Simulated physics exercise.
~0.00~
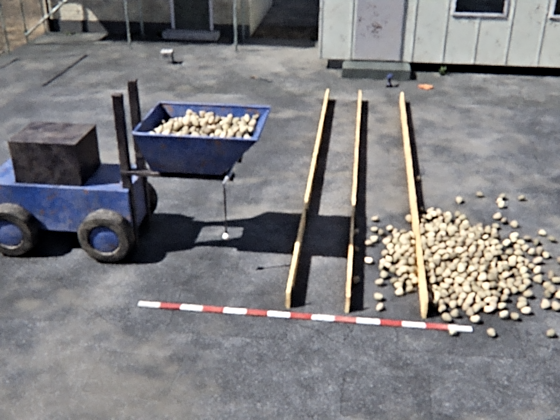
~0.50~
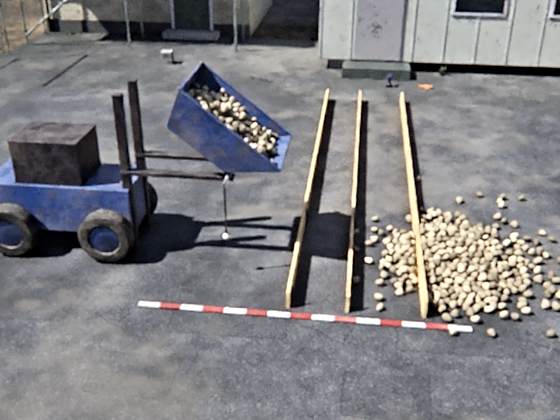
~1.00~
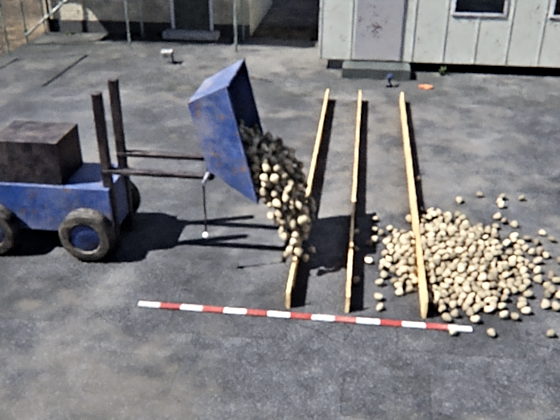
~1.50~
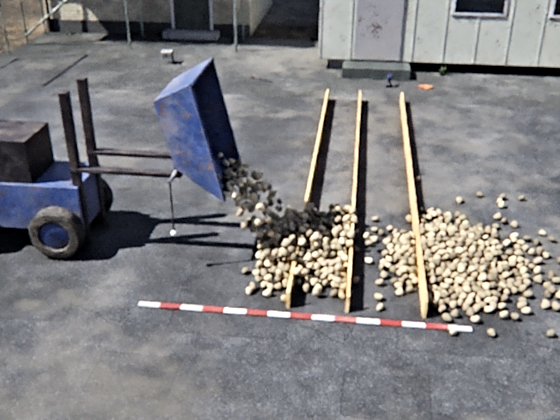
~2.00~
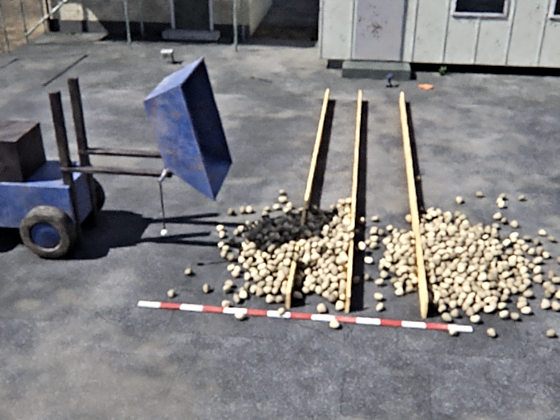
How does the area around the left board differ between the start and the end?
At the start the ground around the left board is clear and the stones for it are still in the skip. By the end a heap of stones lies on both sides of that board, to the left of the older pile.
In this clip, a blue fork truck tilts its raised skip and pours pale stones around the left board while backing away to the left, ending with the skip empty and a new heap beside the untouched older pile on the right.
